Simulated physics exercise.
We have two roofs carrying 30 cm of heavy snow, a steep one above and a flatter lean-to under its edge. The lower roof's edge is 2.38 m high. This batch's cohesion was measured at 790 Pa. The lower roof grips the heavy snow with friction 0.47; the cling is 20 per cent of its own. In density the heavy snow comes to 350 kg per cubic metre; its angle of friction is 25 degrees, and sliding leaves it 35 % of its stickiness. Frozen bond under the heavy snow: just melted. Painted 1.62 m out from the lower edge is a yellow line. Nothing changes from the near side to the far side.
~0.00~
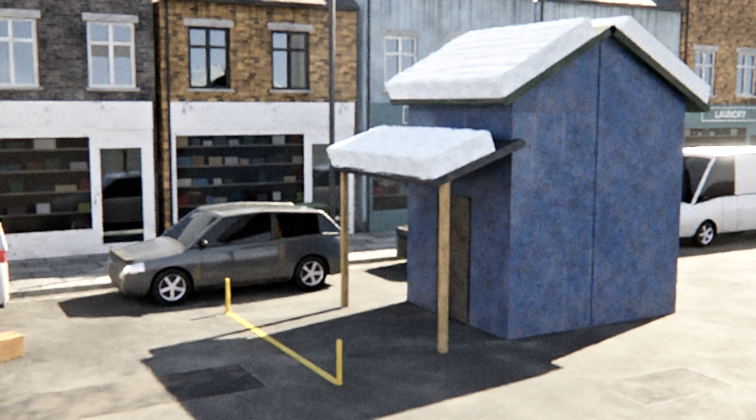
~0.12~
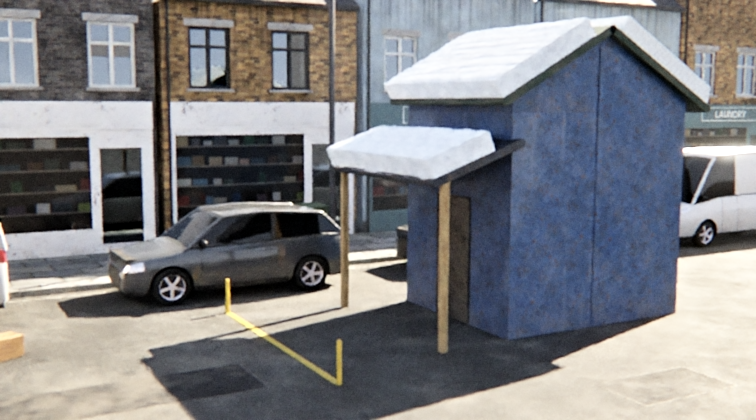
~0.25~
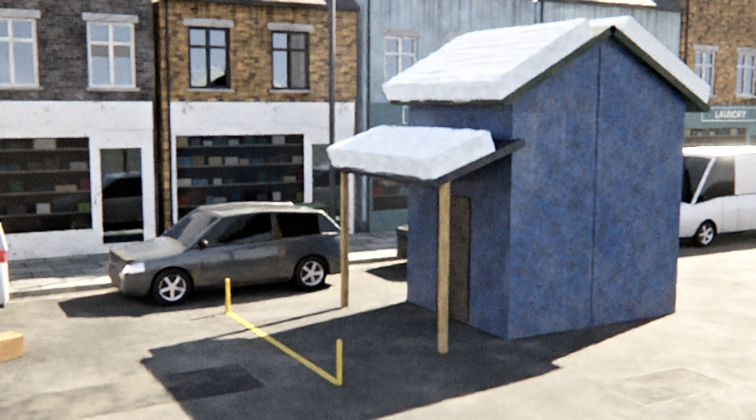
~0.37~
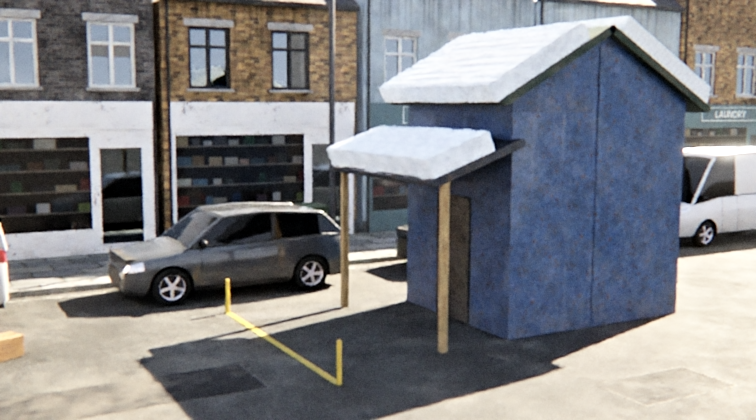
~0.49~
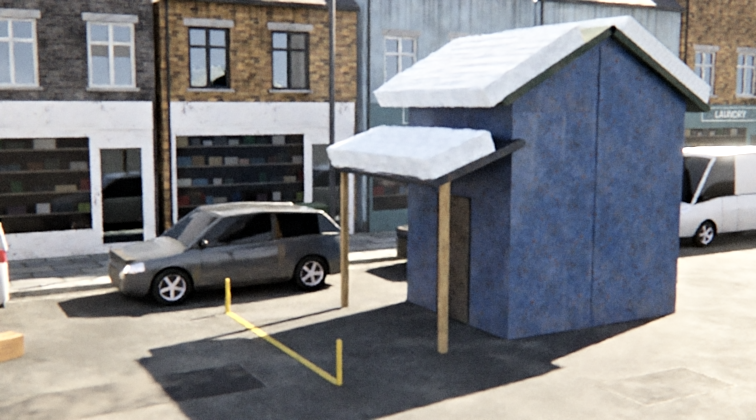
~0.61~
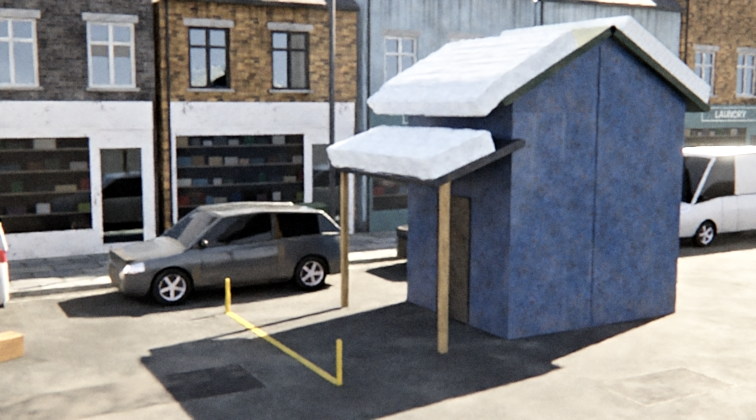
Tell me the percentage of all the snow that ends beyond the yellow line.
It comes to about 18 %.
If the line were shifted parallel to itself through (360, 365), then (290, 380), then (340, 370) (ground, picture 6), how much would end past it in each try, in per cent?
In turn about 35 %, 6 %, 25 %.
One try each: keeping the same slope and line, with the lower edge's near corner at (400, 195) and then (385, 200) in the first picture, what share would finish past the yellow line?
Close to 12 % on the first try, close to 7 % on the next.
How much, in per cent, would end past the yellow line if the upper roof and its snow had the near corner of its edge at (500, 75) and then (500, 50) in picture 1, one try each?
First try 35 %, second try 35 %.
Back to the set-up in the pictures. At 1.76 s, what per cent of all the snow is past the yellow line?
0 %.
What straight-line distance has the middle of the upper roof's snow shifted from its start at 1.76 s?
Straight-line shift: Roughly 2.8 m.
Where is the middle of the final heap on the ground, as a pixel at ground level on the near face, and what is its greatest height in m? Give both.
The heap centres close to (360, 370) and stands about 1.6 m tall.
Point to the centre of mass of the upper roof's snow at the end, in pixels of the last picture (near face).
Approximately at pixel (358, 319).
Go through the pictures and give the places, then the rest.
The first frame shows front end of the heavy snow at (502, 77).
The second frame shows front end of the heavy snow at (501, 77), its middle shifted 1.4 cm.
The third frame shows front end of the heavy snow at (499, 79), its middle shifted 5.8 cm, 3 % of it past the upper edge, in one piece.
The fourth frame shows front end of the heavy snow at (495, 94), its middle shifted 13 cm, 7 % of it past the upper edge, in one piece.
The fifth frame shows front end of the heavy snow at (489, 90), its middle shifted 24 cm, 13 % of it past the upper edge, in one piece.
The sixth frame shows front end of the heavy snow at (481, 98), its middle shifted 39 cm, 21 % of it past the upper edge, cracking.
By 1.14 s, none is below the lower edge and 0 % is past the line.
By 1.76 s, 31 % is below the lower edge and 0 % is past the line.
By 2.38 s, 66 % is below the lower edge and 13 % is past the line.
By 3.00 s, 69 % is below the lower edge and 18 % is past the line.
By 6.00 s, at the end, 70 % is below the lower edge and 18 % is past the line.
